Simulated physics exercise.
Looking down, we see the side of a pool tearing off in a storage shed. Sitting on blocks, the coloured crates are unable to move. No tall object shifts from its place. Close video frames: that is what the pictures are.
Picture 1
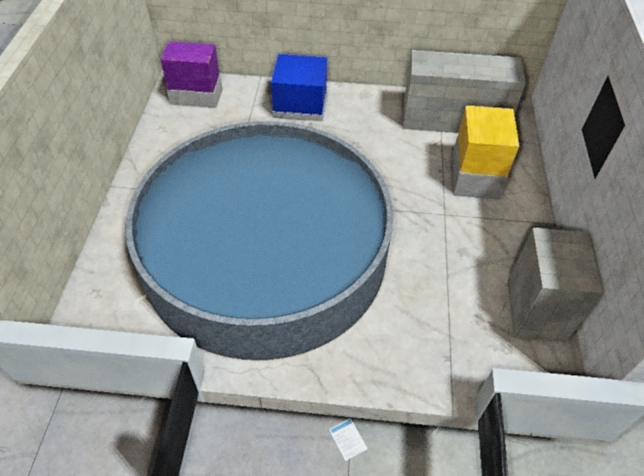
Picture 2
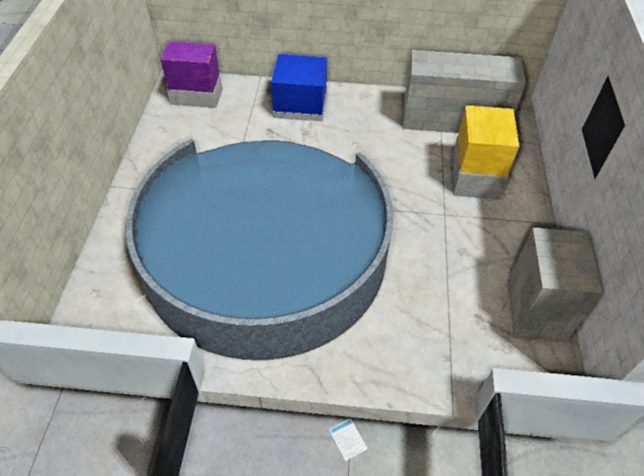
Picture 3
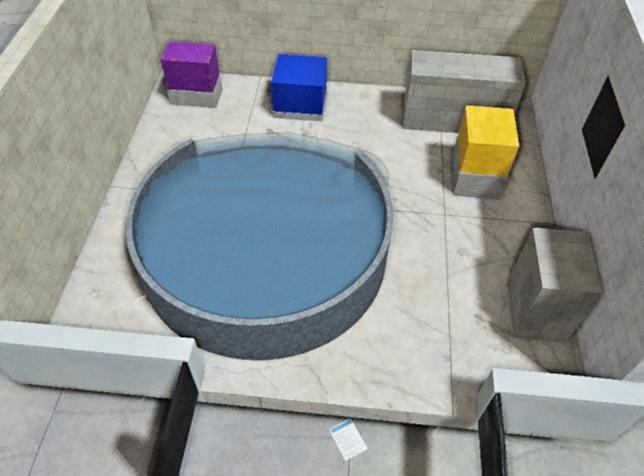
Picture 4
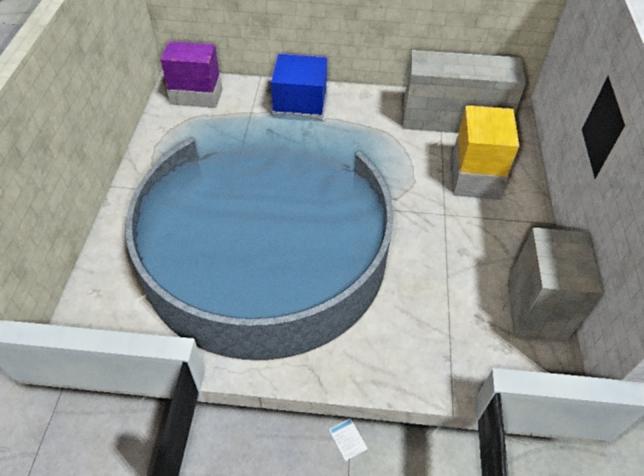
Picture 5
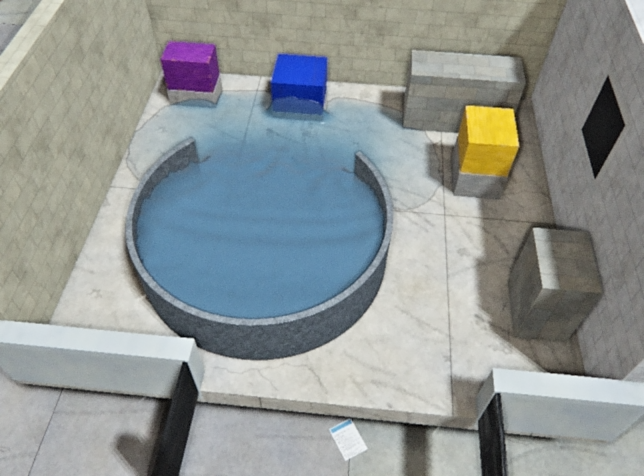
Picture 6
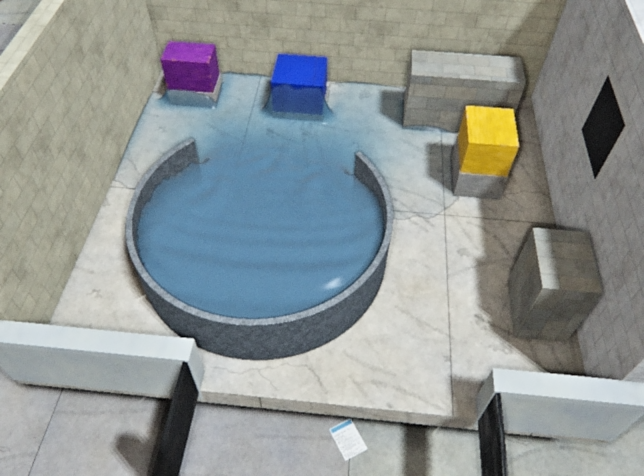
The clip shows a round pool of blue water in a walled space with purple, blue and yellow crates; a gap opens in its far side, and water pours out, spreading across the floor around the purple and blue crates.
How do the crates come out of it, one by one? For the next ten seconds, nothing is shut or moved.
Outcome: The blue crate will be a wet one. The purple crate will be a wet one. The yellow crate will be a dry one.
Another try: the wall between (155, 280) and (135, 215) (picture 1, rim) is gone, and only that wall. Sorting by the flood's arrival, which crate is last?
My pick is the yellow crate.
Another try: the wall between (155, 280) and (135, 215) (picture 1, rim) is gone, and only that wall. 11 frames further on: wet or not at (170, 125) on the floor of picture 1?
That spot: Submerged.
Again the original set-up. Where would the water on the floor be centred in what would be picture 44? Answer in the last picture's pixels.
The balance point is around (303, 205).
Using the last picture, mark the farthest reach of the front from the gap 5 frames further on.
Farthest reach: (534, 130).
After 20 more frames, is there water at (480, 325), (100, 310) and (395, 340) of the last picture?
Point one left clear, point two sodden, point three left clear.
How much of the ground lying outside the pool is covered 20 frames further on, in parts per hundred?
My guess is around 75 in a hundred.
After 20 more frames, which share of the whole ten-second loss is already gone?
It would be around 0 %.
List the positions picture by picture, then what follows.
The round tank at (261, 213) is whole and still, in the first picture.
The front is at a hidden place, out from the gap on the round tank's far side, in the second picture.
Water pours out on the round tank's far side and has run to a hidden place, in the third picture.
The front is at (169, 138), out from the gap on the round tank's far side, in the fourth picture.
The front is at (169, 107), out from the gap on the round tank's far side, in the fifth picture.
Water pours out on the round tank's far side and has run to (152, 96), in the sixth picture.
A moment on, water covers 45 % of the floor; the blue crate water round its plinth, the purple crate water round its plinth, the yellow crate water round its plinth.
Next, water covers 50 % of the floor; the blue crate water round its plinth, the purple crate water round its plinth, the yellow crate water round its plinth.
Then, water covers 75 % of the floor; the blue crate water round its plinth, the purple crate water round its plinth, the yellow crate water round its plinth.
Later, water covers 100 % of the floor; the blue crate water round its plinth, the purple crate water round its plinth, the yellow crate water round its plinth.
In the end, water covers 100 % of the floor; the blue crate was topped, the purple crate was topped, the yellow crate stayed above the water.
